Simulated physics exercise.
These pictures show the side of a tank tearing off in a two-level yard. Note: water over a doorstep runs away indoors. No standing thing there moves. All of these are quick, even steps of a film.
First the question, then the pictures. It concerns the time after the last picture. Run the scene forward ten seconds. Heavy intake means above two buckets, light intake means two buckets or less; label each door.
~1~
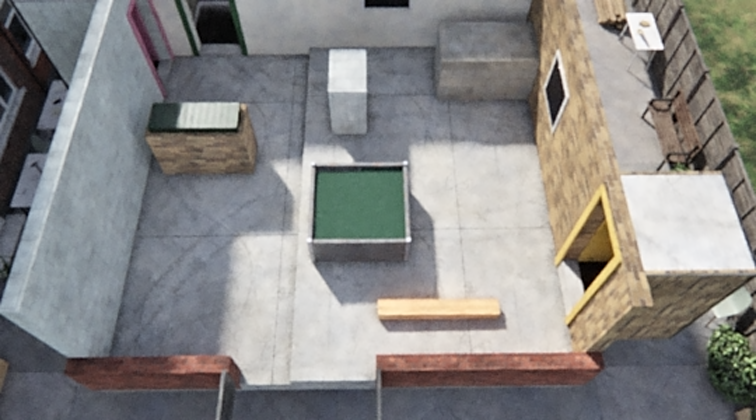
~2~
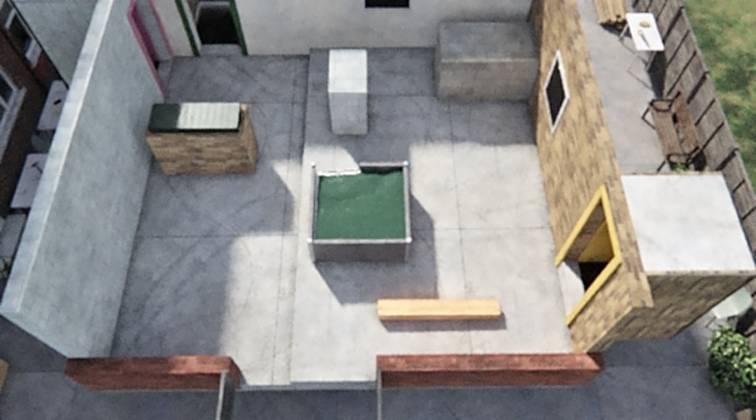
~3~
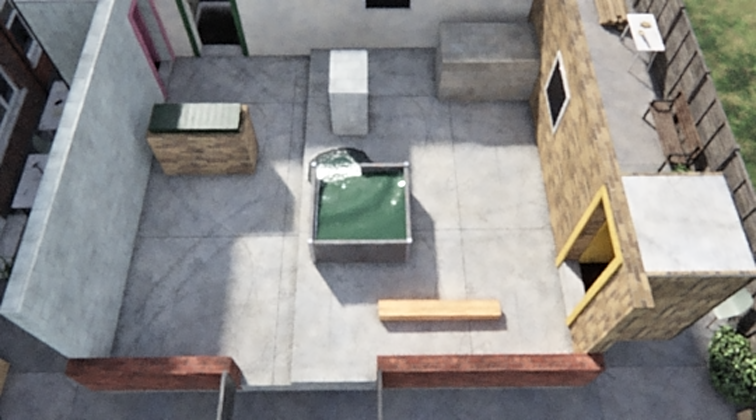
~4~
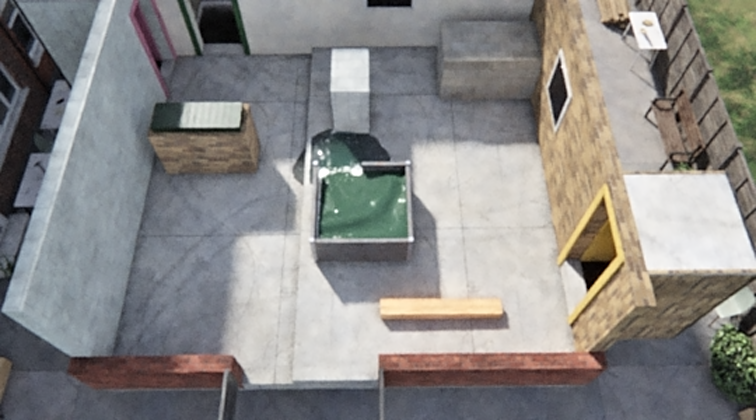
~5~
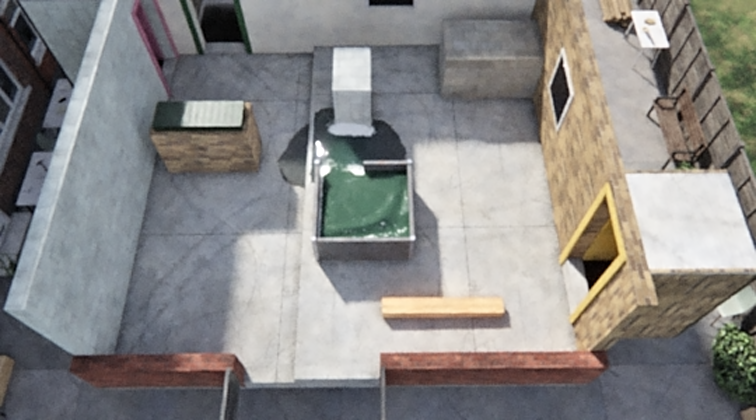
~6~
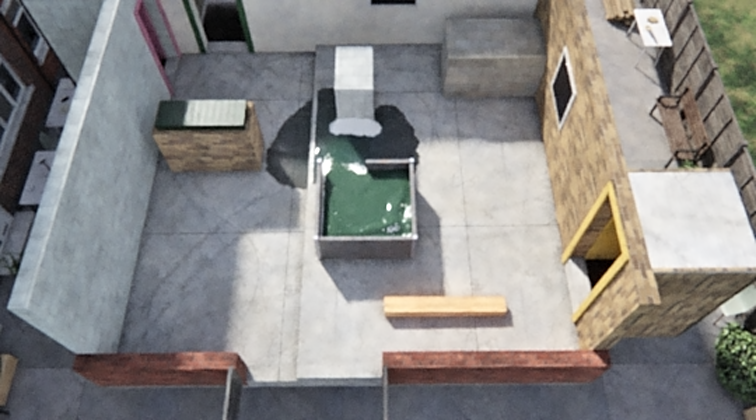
Labels: Green door: Heavy, pink door: Heavy, yellow door: Light.
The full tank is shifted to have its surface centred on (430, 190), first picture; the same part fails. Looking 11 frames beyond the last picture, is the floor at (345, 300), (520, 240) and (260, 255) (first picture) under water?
The three spots read left dry, left dry, left dry.
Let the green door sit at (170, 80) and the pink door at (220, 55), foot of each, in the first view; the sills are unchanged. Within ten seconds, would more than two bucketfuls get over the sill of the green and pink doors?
Well, going one at a time, the green one breaks the limit while the pink one breaks the limit.
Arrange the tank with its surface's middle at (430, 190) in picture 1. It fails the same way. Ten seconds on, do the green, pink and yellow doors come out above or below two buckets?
Result per door: Green does not reach it; pink gets past it; yellow does not reach it.
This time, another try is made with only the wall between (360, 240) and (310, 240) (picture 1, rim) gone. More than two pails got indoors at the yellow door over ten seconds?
I reckon yellow door sits short of it.
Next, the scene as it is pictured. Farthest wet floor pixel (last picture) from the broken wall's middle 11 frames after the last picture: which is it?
Close to (180, 59), I think.
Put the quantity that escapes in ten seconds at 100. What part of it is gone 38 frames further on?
Roughly 80 percent.
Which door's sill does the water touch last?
It's the yellow door.
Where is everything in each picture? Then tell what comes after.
Still water in the tank at (359, 203), in the first frame.
The front is at a hidden place, out from the gap on the tank's far side, in the second frame.
The front is at (350, 151), out from the gap on the tank's far side, in the third frame.
Water pours out on the tank's far side and has run to (332, 132), in the fourth frame.
Water pours out on the tank's far side and has run to (322, 113), in the fifth frame.
The front is at (323, 93), out from the gap on the tank's far side, in the sixth frame.
A moment on, water covers 15 % of the floor; the green door not reached, the pink door not reached, the yellow door not reached.
Next, water covers 30 % of the floor; the green door under two buckets in, the pink door wet at the sill, nothing in, the yellow door not reached.
Then, water covers 40 % of the floor; the green door over two buckets in, the pink door over two buckets in, the yellow door not reached.
Later, water covers 50 % of the floor; the green door over two buckets in, the pink door far over two buckets in, the yellow door wet at the sill, nothing in.
In the end, water covers 65 % of the floor; the green door over two buckets in, the pink door far over two buckets in, the yellow door wet at the sill, nothing in.
